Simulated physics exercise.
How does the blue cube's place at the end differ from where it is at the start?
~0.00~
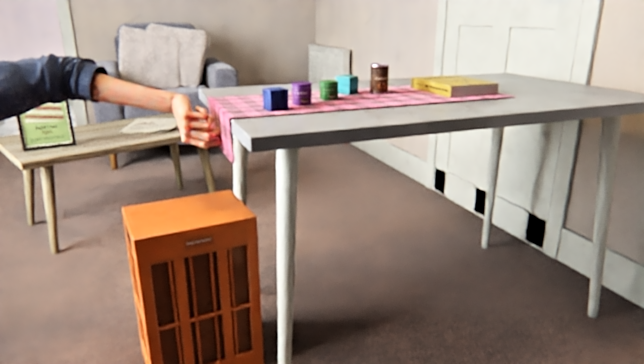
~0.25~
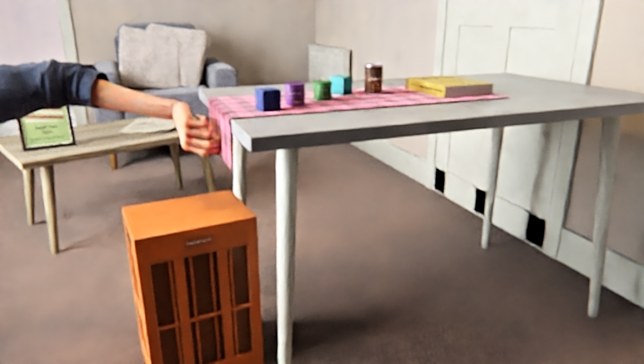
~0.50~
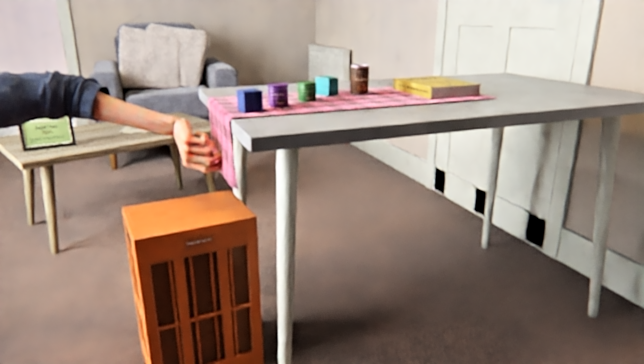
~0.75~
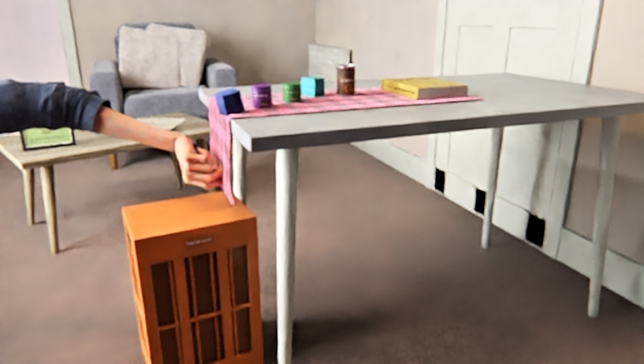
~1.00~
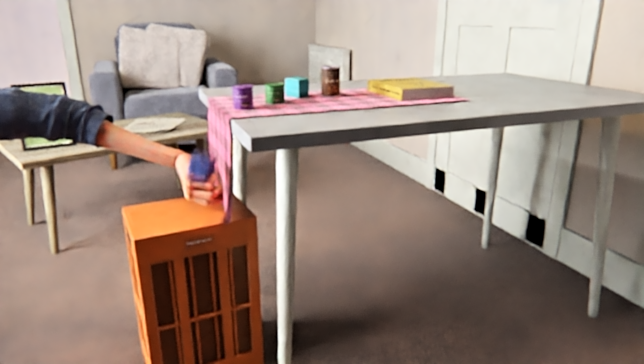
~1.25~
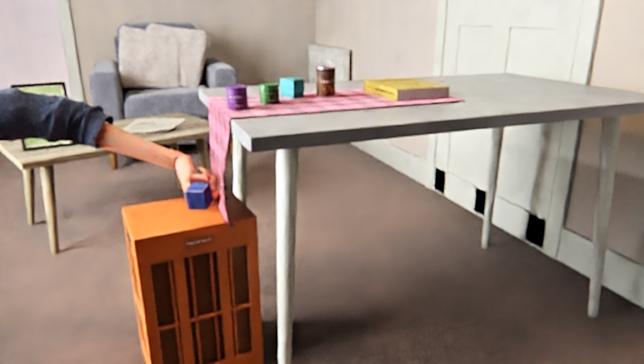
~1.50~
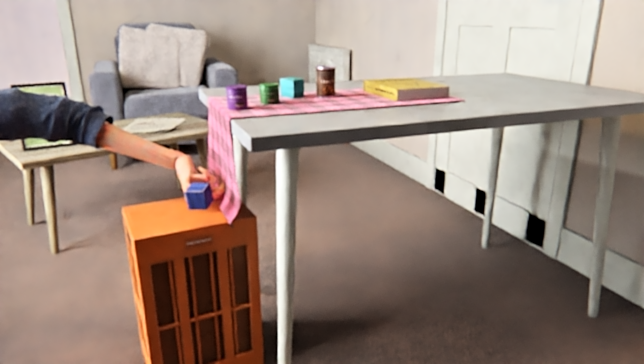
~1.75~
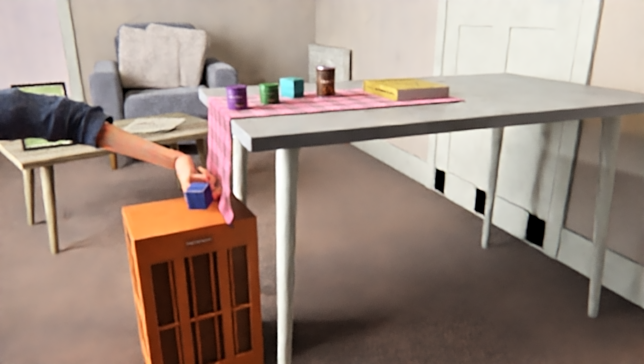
At the start the blue cube sits on the pink cloth on the table, near its left end. By the end it is lower and further left, on top of the orange crate beside the hand.
The clip opens on a grey table holding a pink checked cloth with a blue cube, a purple pot, a green pot, a turquoise cube, a brown object and a yellow book on it. A hand at the left grips the hanging end of the cloth and draws it down toward an orange crate. Everything on the cloth slides left together, and the blue cube reaches the edge and tips. It drops over the side as the hem reaches the crate. At the end the blue cube rests on the crate by the hand, while the other things stay on the table.
